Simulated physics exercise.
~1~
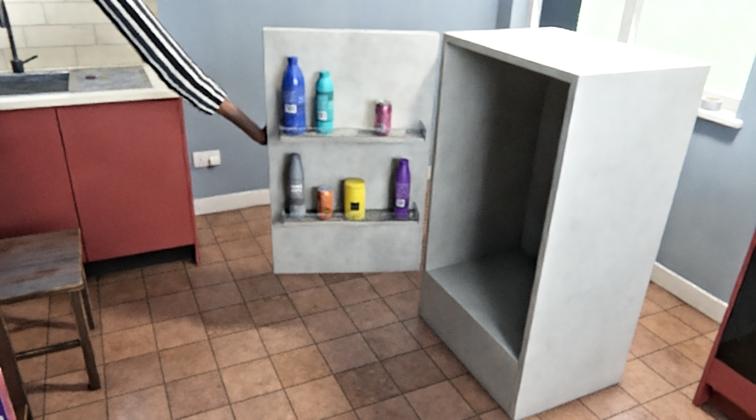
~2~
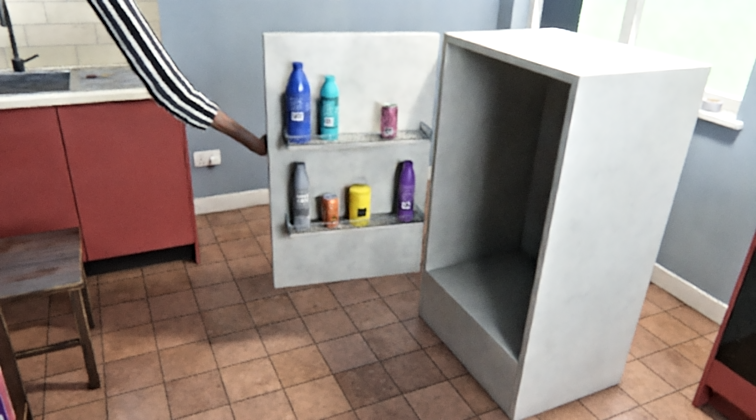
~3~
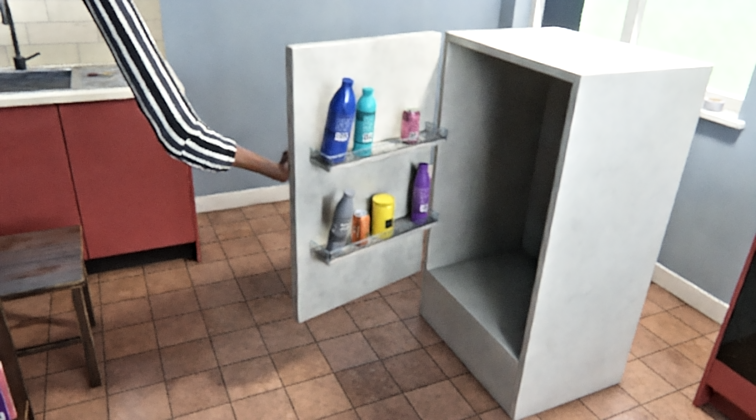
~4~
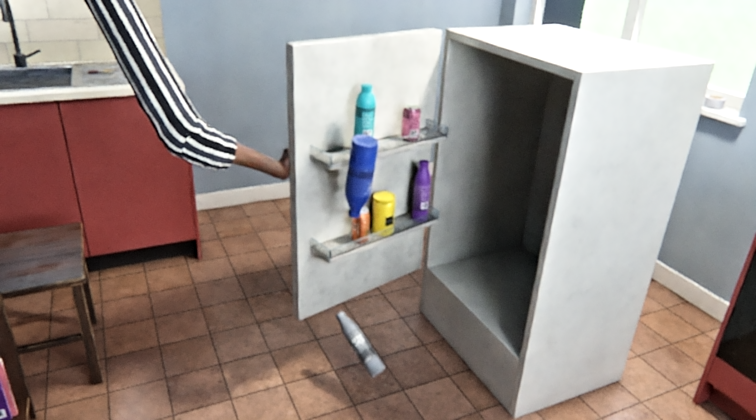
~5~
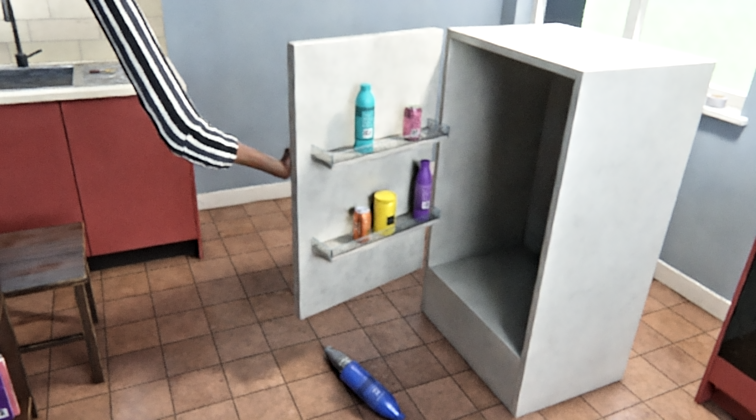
A hand in a striped sleeve swung the open door of a pale cabinet partway towards shut, then the blue and grey bottles tipped off its racks and ended up on the tiled floor, while the other five containers stayed upright.
